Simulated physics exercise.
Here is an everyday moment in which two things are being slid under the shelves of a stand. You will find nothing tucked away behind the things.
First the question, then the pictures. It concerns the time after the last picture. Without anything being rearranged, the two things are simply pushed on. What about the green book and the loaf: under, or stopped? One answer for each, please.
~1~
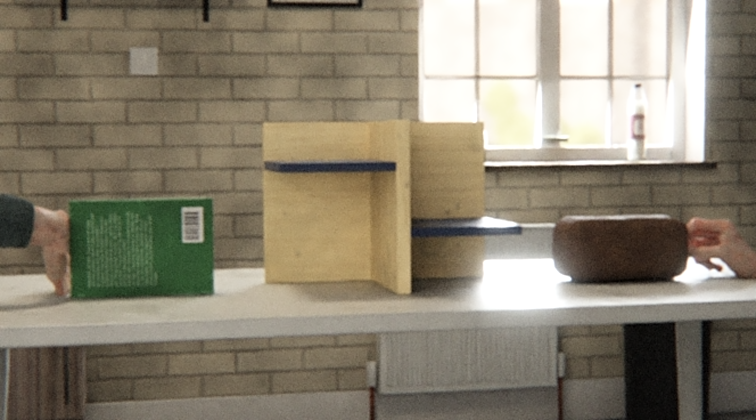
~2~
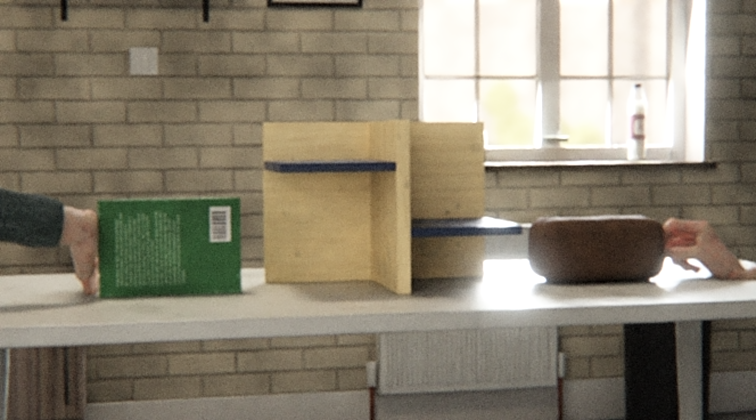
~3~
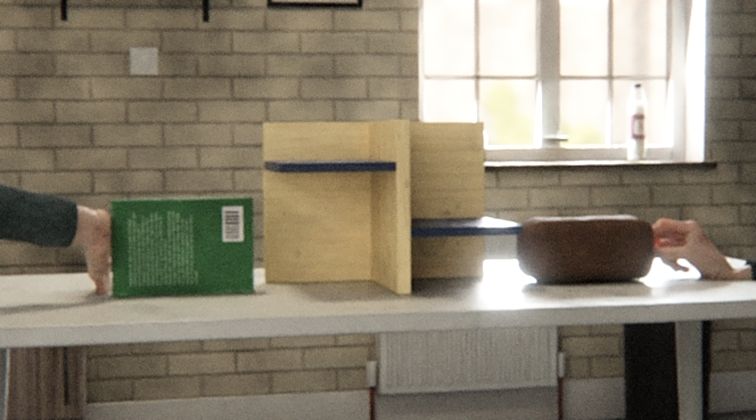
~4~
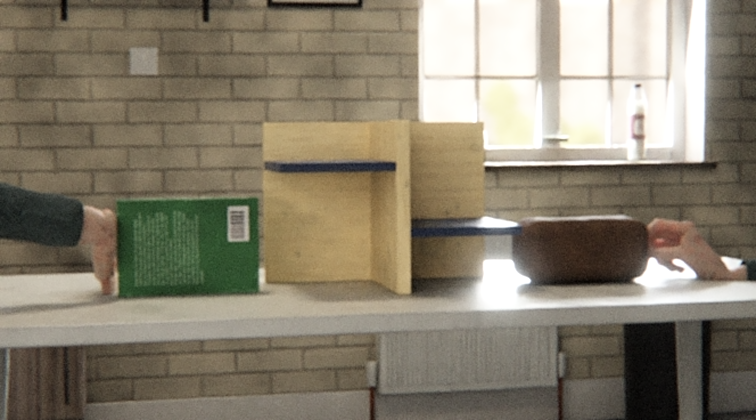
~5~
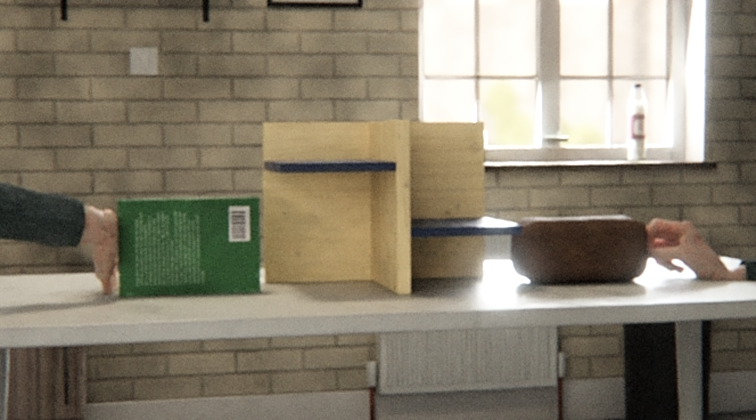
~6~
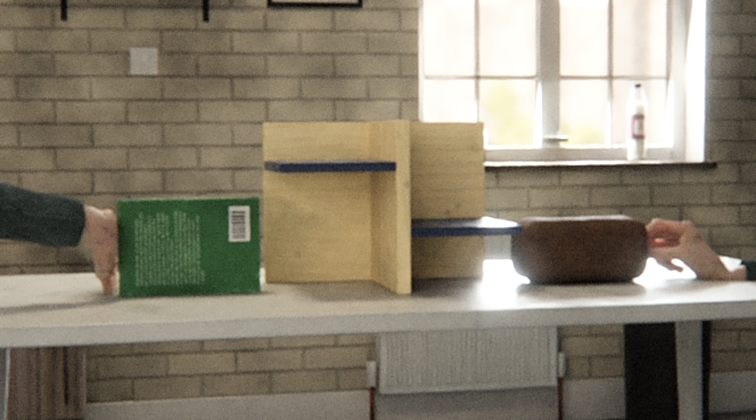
My prediction: The green book ends up underneath; the loaf ends up stuck outside.
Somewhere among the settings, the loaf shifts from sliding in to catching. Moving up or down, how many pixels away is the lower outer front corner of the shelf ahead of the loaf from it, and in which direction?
12 pixels up, roughly.
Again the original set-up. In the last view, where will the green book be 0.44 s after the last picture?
Look for its middle near pixel (228, 245).
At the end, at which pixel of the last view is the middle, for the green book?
When everything stops, it's near (309, 243).
Then, 0.44 s after the last picture, green book sliding up to the opening near (227, 245); loaf stopped at the opening near (567, 249).
At rest, the green book slides in, near (309, 243); the loaf catches on the edge, near (567, 249).
